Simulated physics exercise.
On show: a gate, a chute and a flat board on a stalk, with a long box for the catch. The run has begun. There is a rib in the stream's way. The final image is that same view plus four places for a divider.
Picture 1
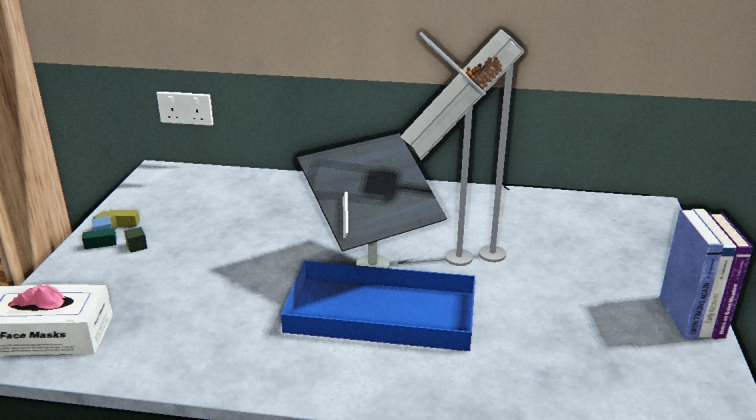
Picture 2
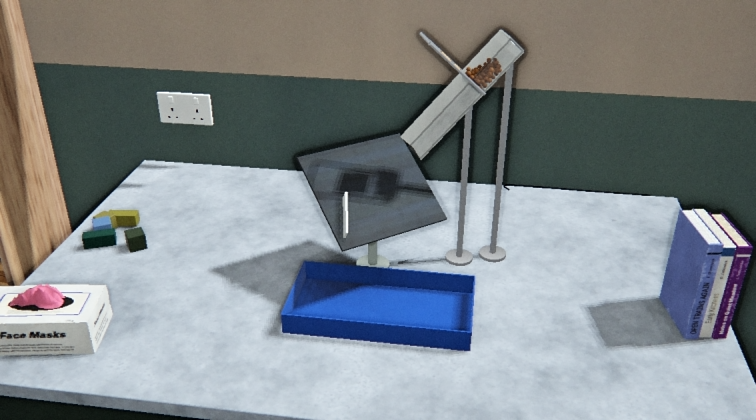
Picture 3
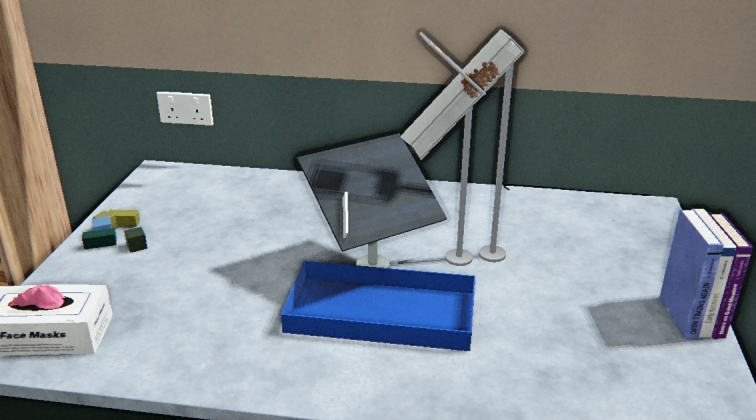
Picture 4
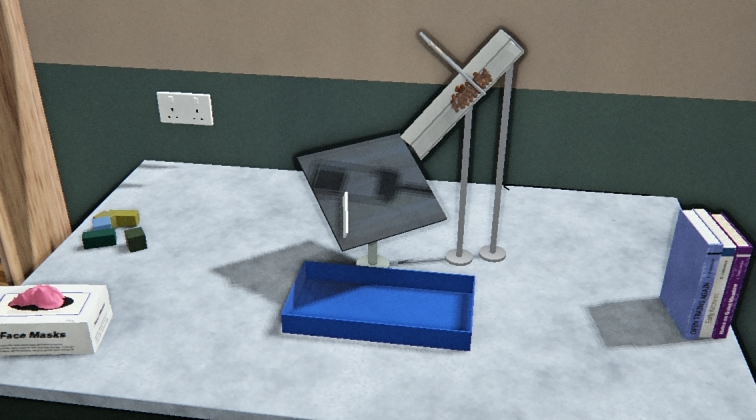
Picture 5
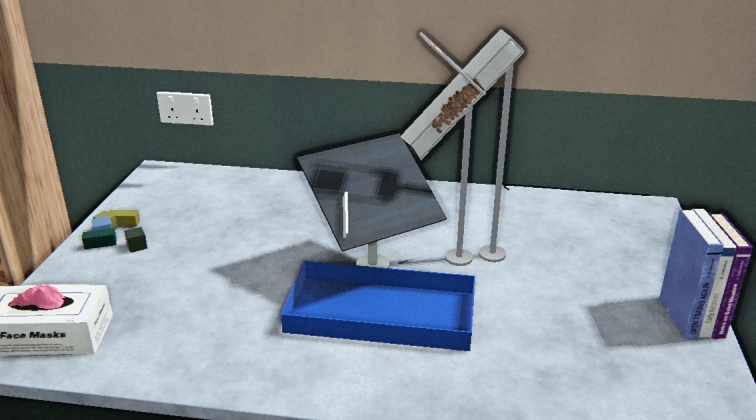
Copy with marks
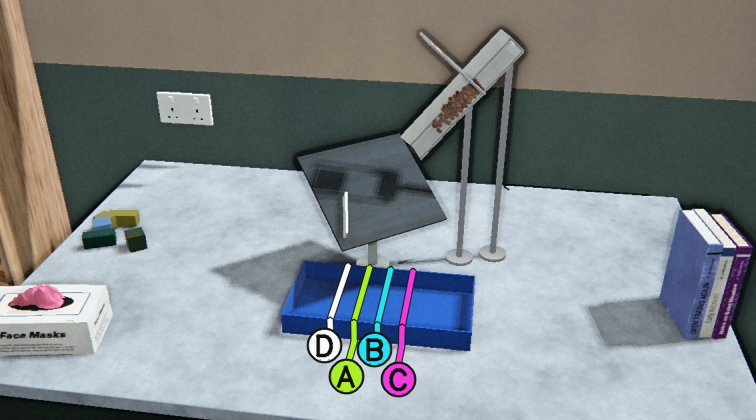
Small brown balls slide down a sloping grey chute above a tilted dark board and blue box.
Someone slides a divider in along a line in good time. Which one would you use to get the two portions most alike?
I would pick line B.
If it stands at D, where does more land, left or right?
The right side.
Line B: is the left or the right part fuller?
More lands on the left.
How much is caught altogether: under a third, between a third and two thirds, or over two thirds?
It is over two thirds.
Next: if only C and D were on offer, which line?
That would be C.
On the marked copy, line A crosses the front rim at (354, 321); line B crosses the front rim at (377, 323); line C crosses the front rim at (402, 325); line D crosses the front rim at (330, 319).
For line A, of what is caught, a small part on the left of the divider, most on the right.
For line B, of what is caught, about two thirds on the left of the divider, about a third on the right.
For line C, of what is caught, most on the left of the divider, a small part on the right.
For line D, of what is caught, none on the left of the divider, all on the right.
